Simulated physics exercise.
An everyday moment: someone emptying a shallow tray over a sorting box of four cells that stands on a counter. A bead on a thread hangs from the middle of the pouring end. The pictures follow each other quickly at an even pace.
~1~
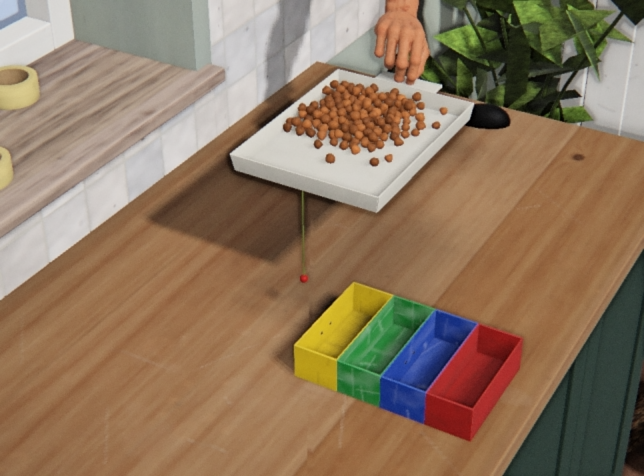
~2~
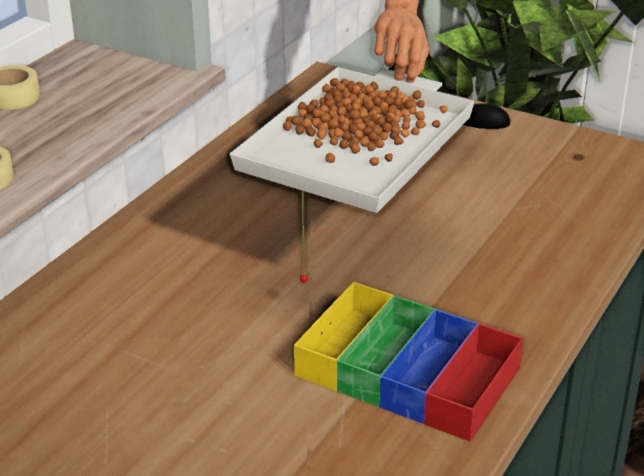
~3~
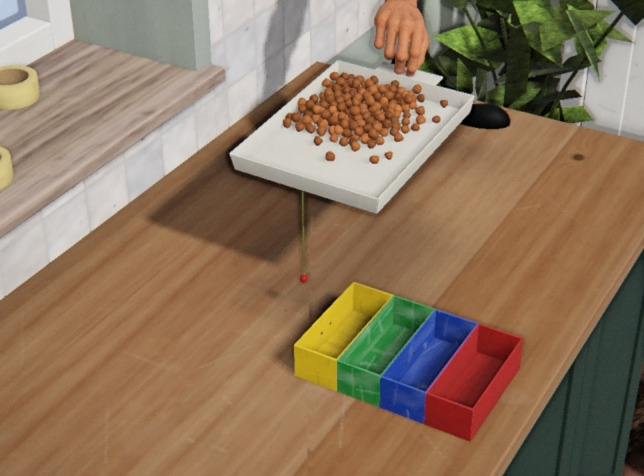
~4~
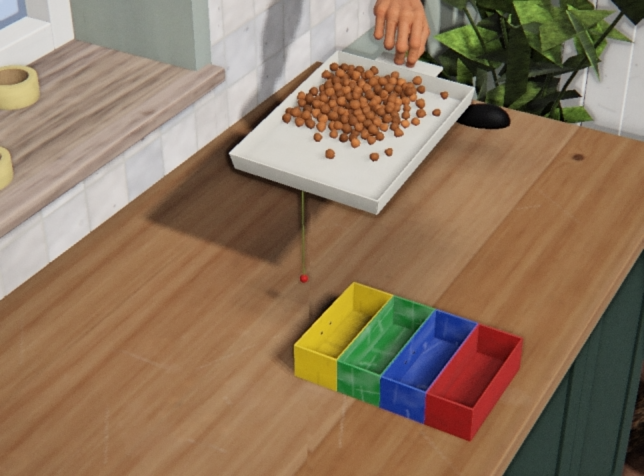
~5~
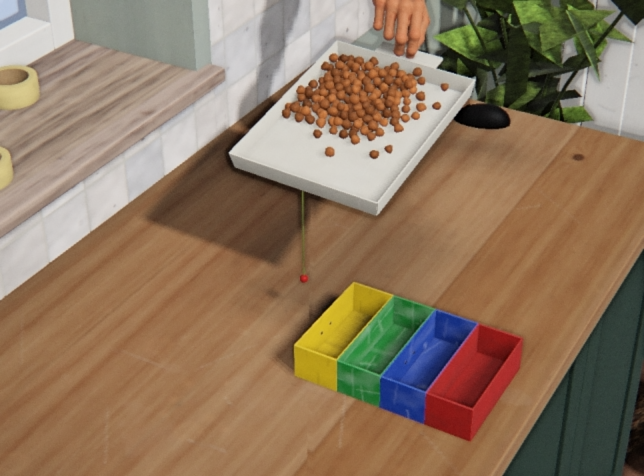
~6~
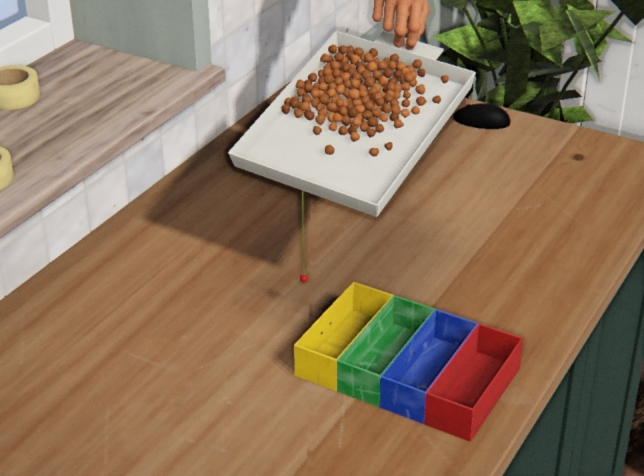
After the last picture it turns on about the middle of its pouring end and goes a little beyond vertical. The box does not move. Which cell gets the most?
It favours the yellow compartment.
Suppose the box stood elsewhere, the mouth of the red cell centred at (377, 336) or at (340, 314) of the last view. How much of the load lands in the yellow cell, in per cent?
In turn 10 and 0 in a hundred.
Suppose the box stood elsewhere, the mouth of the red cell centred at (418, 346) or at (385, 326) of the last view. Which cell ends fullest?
In turn: Green; that blue cell.
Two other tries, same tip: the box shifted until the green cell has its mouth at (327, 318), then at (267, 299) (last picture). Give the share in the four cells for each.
Near 90 % and 90 %.
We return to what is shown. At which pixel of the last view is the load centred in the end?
Close to (322, 355).
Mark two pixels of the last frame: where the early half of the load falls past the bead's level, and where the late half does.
First near (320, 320), later near (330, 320).
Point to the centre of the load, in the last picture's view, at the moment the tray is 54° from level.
Close to (335, 159).
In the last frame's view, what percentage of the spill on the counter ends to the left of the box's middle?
Roughly 100 in a hundred.
Just after the last frame, tray tipped steeply; almost all on the tray; just a few in the yellow cell; just a few in the blue cell; just a few in the green cell; about a tenth falling or outside the box.
A moment on, tray tipped right over; the larger part on the tray; about a tenth in the yellow cell; just a few in the green cell; just a few in the red cell; about a tenth falling or outside the box.
Further on, tray tipped past a quarter turn; roughly a third in the yellow cell; about a tenth in the green cell; just a few in the red cell; roughly half falling or outside the box.
When it is over, tray tipped past a quarter turn; roughly a third in the yellow cell; about a tenth in the green cell; just a few in the red cell; not one in the blue cell; roughly half outside the box.
